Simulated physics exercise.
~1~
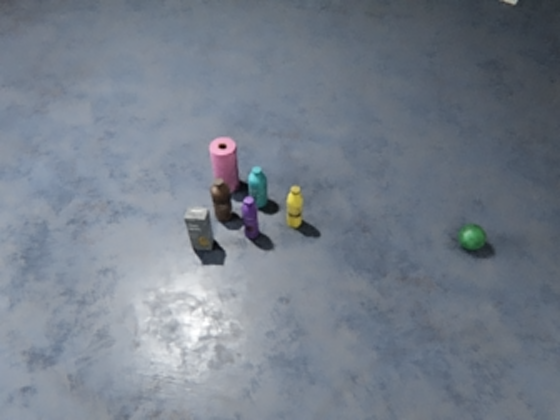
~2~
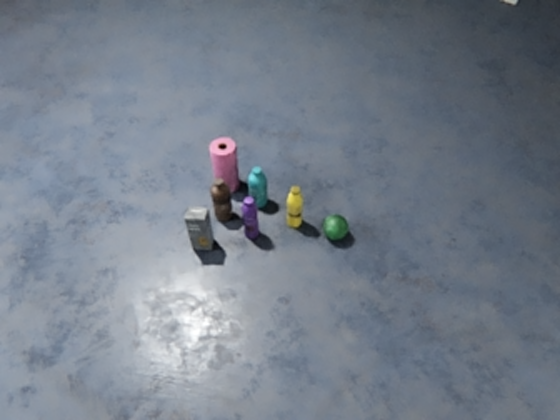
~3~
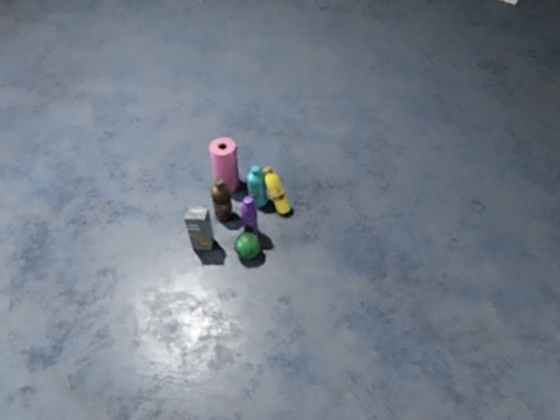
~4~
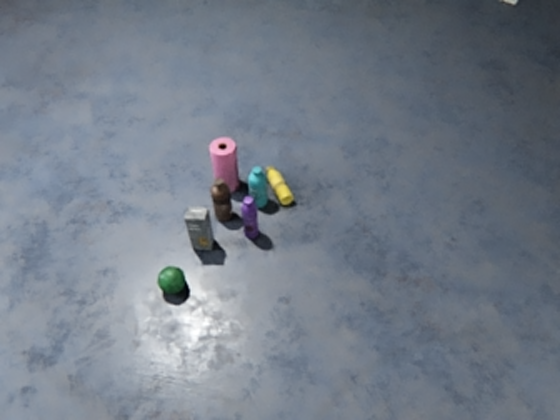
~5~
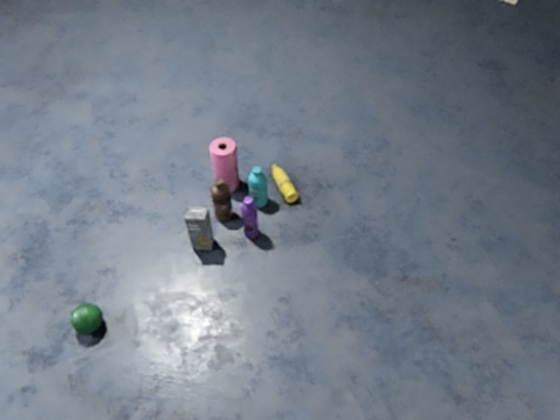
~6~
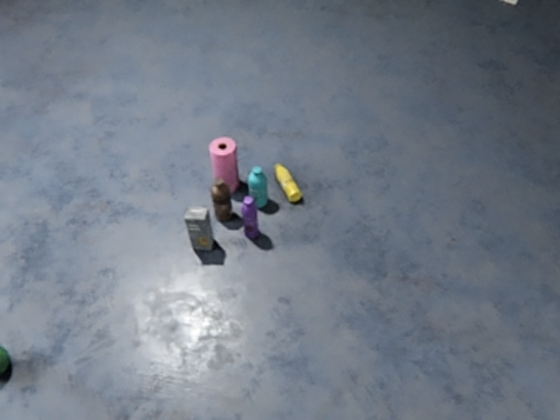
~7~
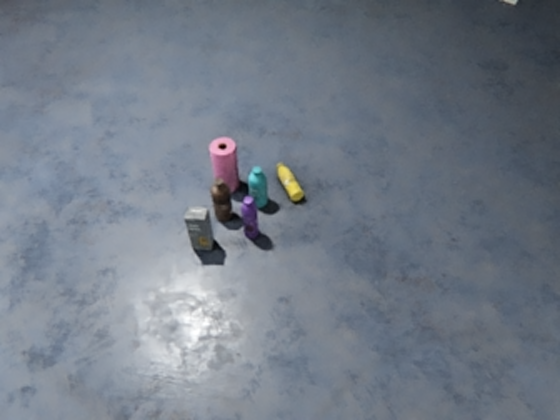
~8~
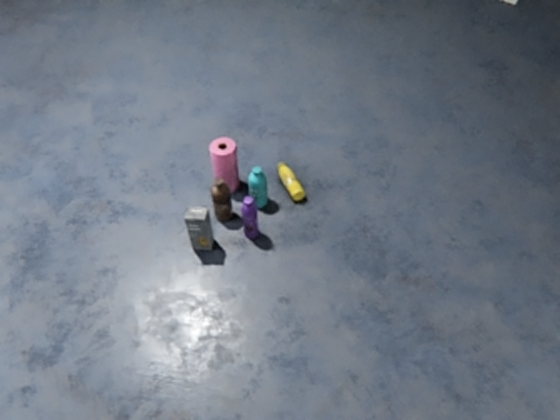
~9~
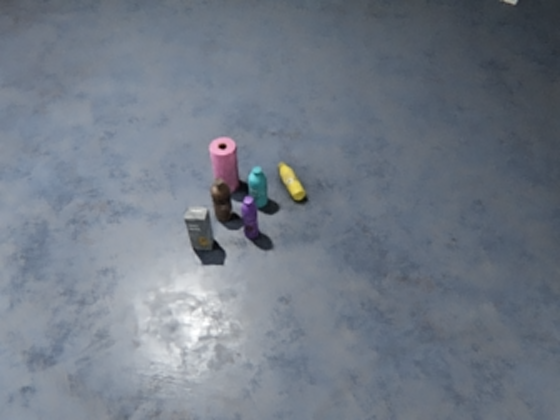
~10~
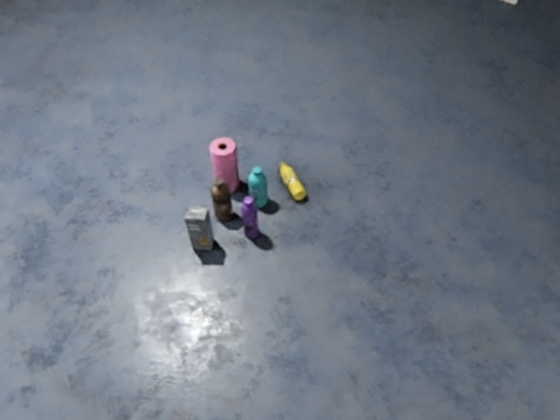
We see a green ball roll leftward across a blue-grey floor toward a cluster of bottles, a carton and a pink roll, knocking over the yellow bottle before rolling out of view at the lower left, leaving the yellow bottle on its side while the others stay standing.
